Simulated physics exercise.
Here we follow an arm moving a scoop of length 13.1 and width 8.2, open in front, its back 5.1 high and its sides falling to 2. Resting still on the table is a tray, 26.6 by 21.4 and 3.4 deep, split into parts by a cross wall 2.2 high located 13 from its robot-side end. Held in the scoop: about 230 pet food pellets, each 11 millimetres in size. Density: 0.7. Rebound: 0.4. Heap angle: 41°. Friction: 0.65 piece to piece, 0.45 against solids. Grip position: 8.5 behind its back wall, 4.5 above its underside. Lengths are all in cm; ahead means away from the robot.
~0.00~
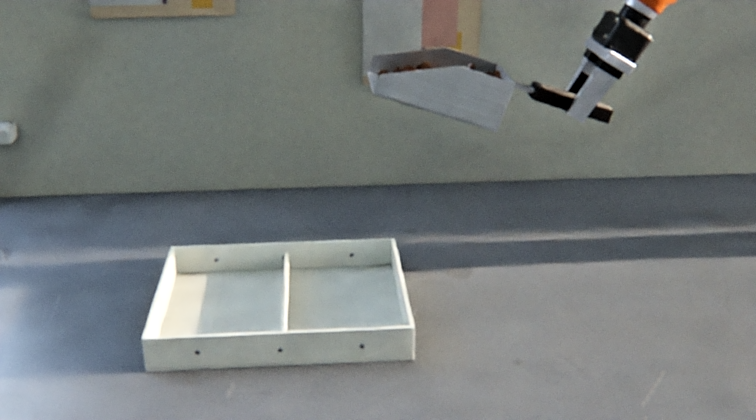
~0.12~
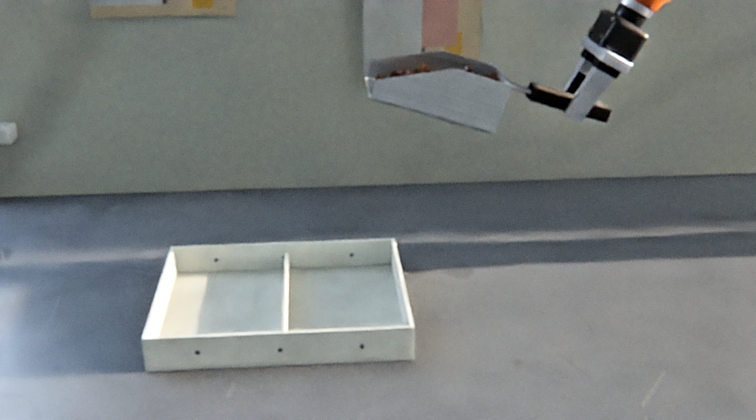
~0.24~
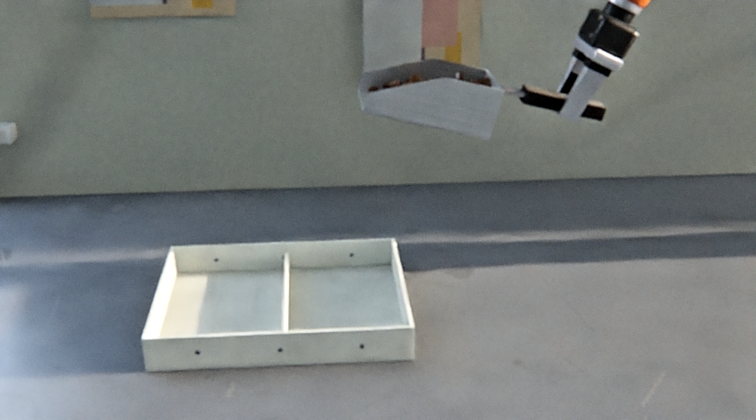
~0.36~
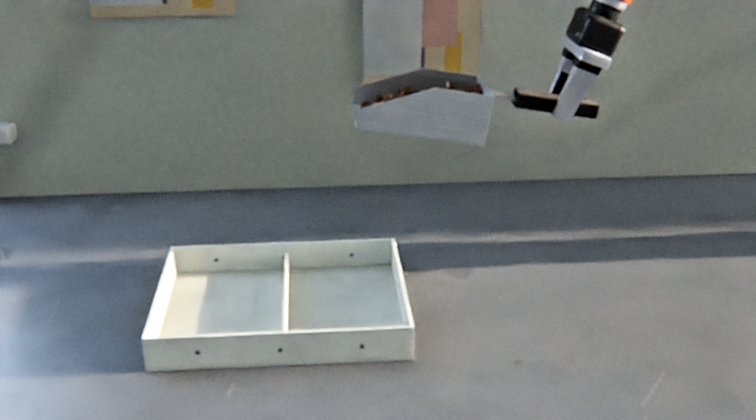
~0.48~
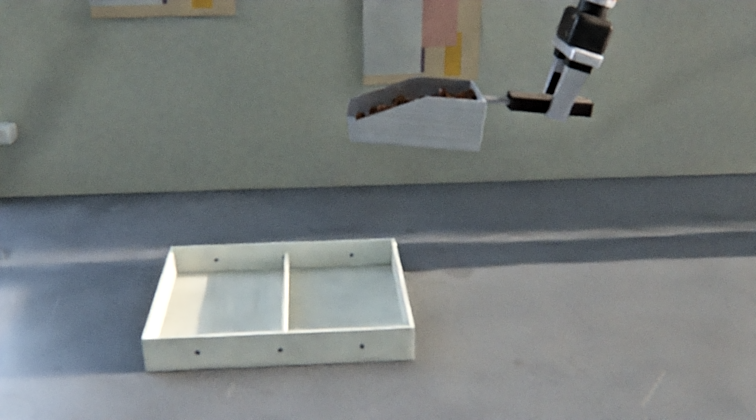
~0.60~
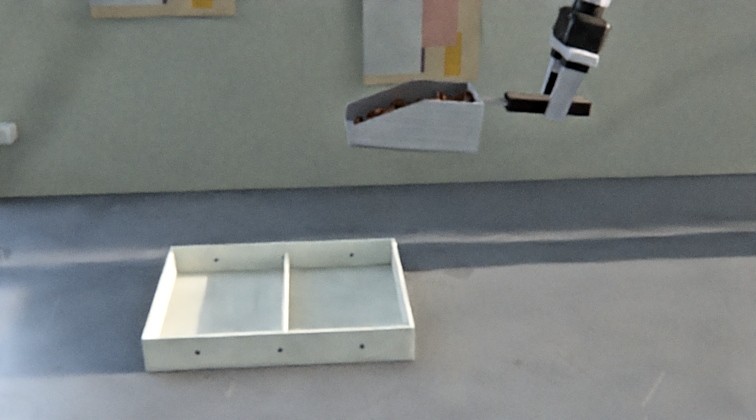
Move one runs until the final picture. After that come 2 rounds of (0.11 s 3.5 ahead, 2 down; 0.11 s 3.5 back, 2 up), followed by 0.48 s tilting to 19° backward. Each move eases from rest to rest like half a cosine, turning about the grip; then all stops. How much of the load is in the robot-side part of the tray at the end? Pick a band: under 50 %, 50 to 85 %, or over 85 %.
Under 50 %.
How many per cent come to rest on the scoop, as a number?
95 %.
After 0.97 s, tilted 5° backward, highest piece 23 above the table; 222 on the scoop, 3 in the robot-side part, 2 in the far-side part, 1 in flight or on a rim.
After 1.34 s, tilted 15° backward, highest piece 27 above the table; 211 on the scoop, 14 in the robot-side part, 2 in the far-side part, 1 in flight or on a rim.
After 1.72 s, tilted 19° backward, highest piece 28 above the table; 211 on the scoop, 15 in the robot-side part, 2 in the far-side part.
After 2.77 s, tilted 19° backward, highest piece 28 above the table; 211 on the scoop, 15 in the robot-side part, 2 in the far-side part.
At rest, 211 on the scoop, 15 in the robot-side part, 2 in the far-side part. That is 7 % in the robot-side part of the tray.
